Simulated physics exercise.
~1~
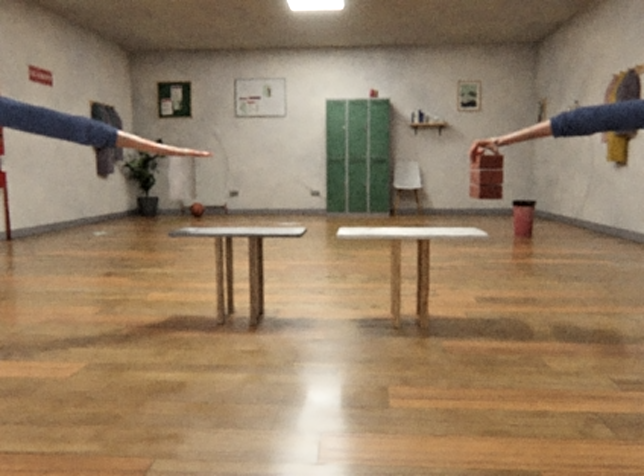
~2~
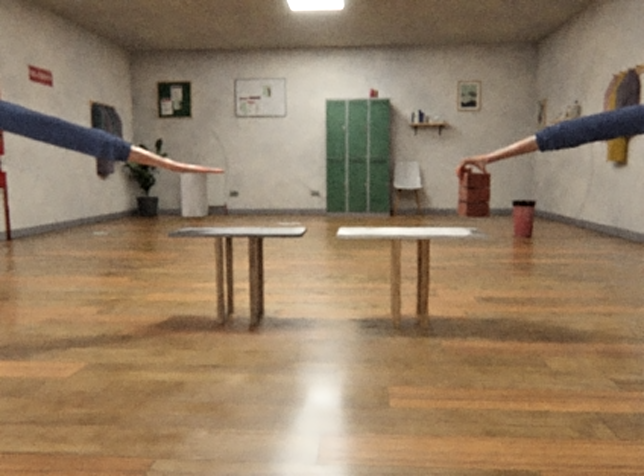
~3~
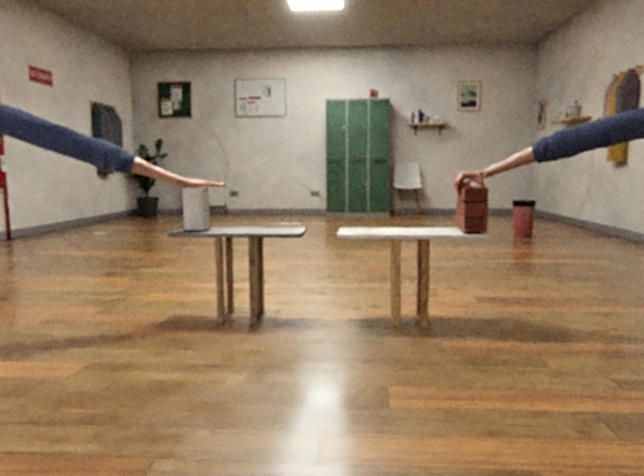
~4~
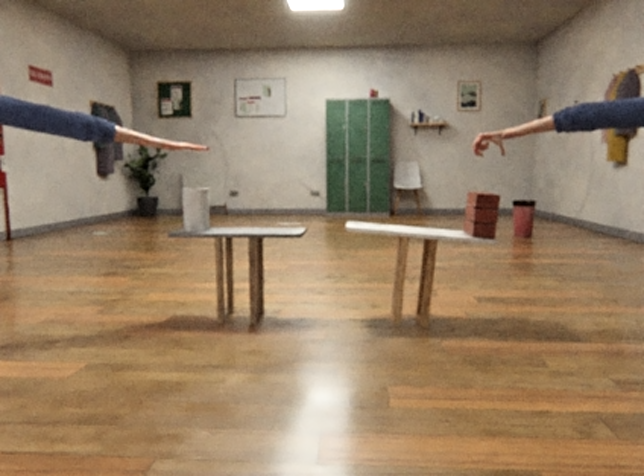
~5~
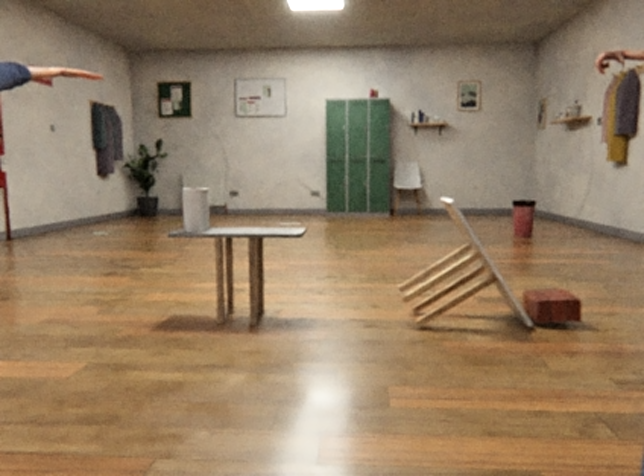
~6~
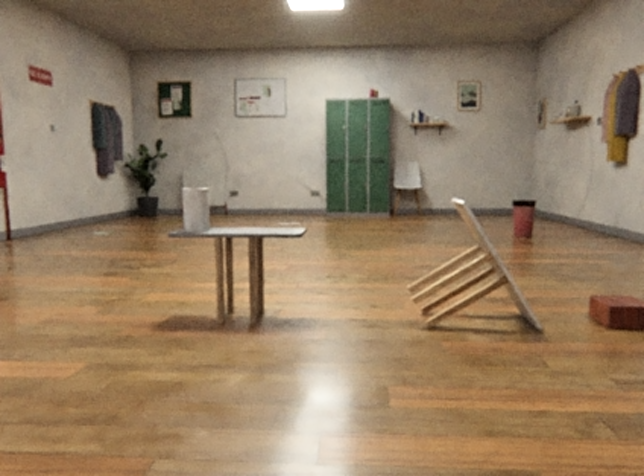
A stack of red bricks and a pale upright roll are lowered by two hands onto the outer ends of two narrow-footed tables in a wood-floored room, the bricks on the white one at right, the roll on the grey one at left. Both hands let go and draw back. The white table begins to tip to the right under the bricks, then topples, dropping them to the floor. The bricks slide away to the right while the table lies tilted with its legs in the air. The grey table stays steady, the roll still standing on it.
